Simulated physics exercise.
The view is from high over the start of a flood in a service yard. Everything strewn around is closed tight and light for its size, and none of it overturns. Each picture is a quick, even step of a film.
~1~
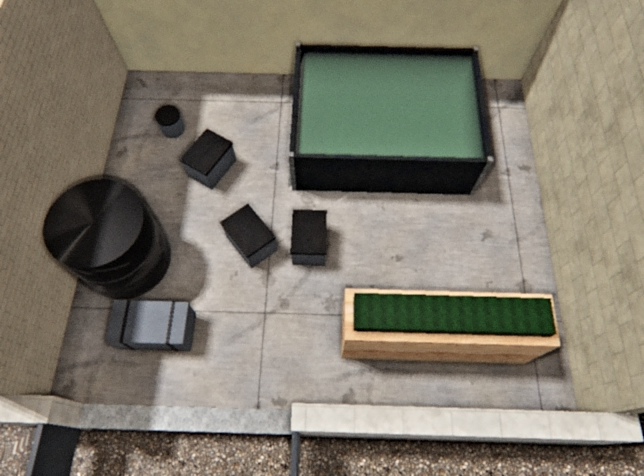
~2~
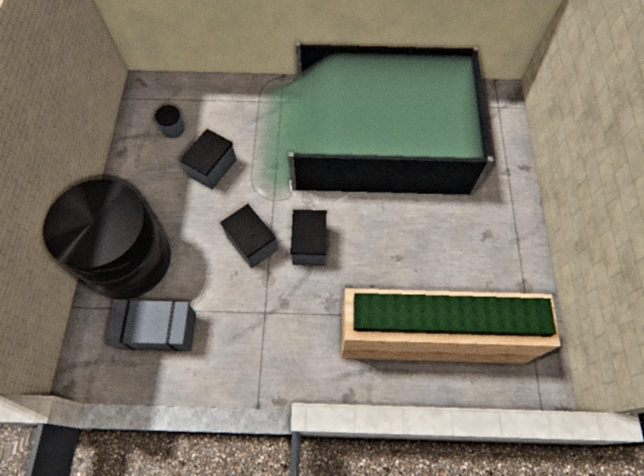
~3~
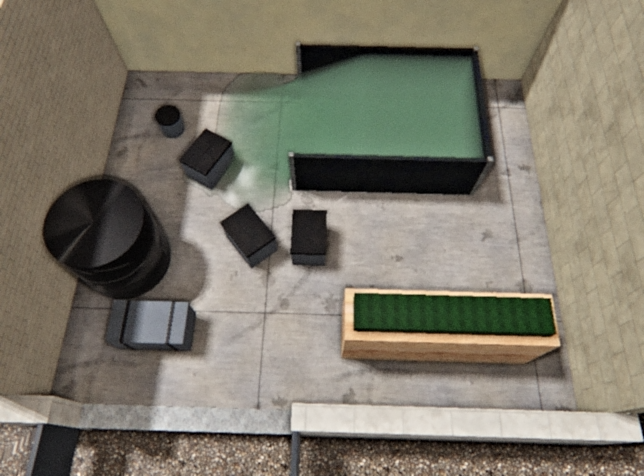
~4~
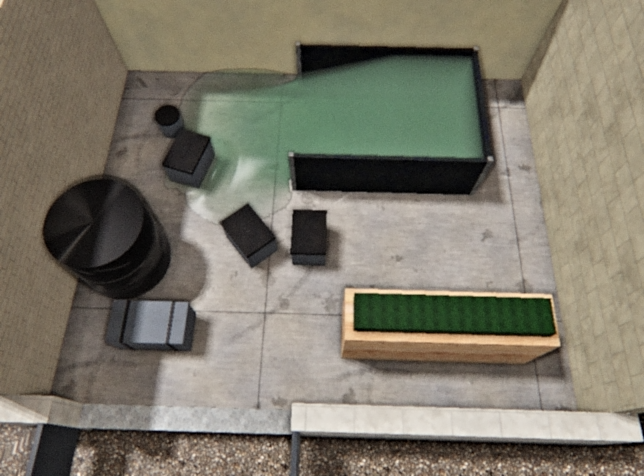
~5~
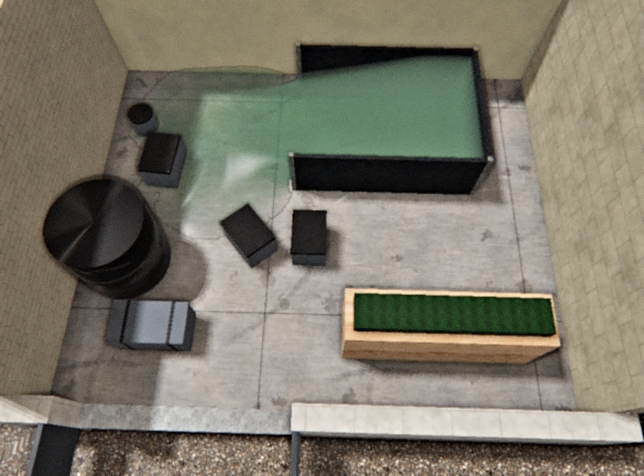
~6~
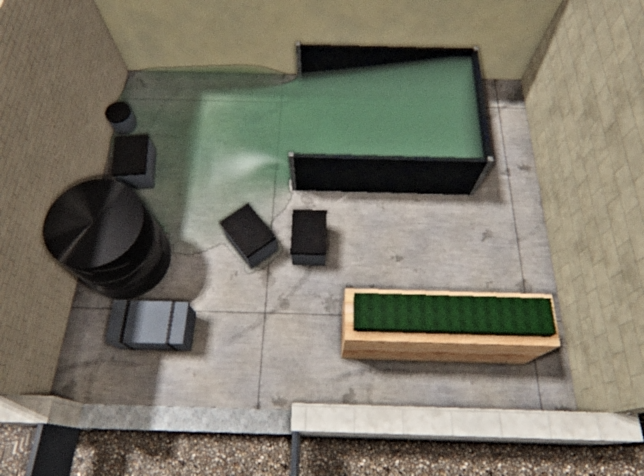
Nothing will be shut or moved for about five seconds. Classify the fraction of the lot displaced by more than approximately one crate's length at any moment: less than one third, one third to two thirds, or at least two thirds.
The fraction is at least two thirds.
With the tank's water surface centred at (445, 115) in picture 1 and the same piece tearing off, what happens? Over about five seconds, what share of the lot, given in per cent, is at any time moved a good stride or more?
About 100 per cent.
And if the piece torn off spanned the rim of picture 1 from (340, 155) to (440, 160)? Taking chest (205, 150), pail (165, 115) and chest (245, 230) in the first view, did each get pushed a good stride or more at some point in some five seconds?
In the order asked: Never gets that far, then never gets that far, then goes the distance.
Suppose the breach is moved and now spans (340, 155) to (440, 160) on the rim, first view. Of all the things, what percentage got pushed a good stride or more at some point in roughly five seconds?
It comes to roughly 60 %.
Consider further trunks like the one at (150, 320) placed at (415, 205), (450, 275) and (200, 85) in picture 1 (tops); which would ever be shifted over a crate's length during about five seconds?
One by one: Knocked well away; knocked well away; knocked well away.
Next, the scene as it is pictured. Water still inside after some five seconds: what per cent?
It works out at roughly 92 percent.
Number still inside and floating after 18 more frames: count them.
I get 3.
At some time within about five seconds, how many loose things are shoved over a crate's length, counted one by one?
The answer is 5.
A moment on, 2 of 5 are well off their spots; 2 afloat.
Next, 2 of 5 are well off their spots; 2 afloat.
Later, 5 of 5 are well off their spots; 3 afloat.
In the end, 5 of 5 are well off their spots, and 5 have been at some point; 4 afloat.
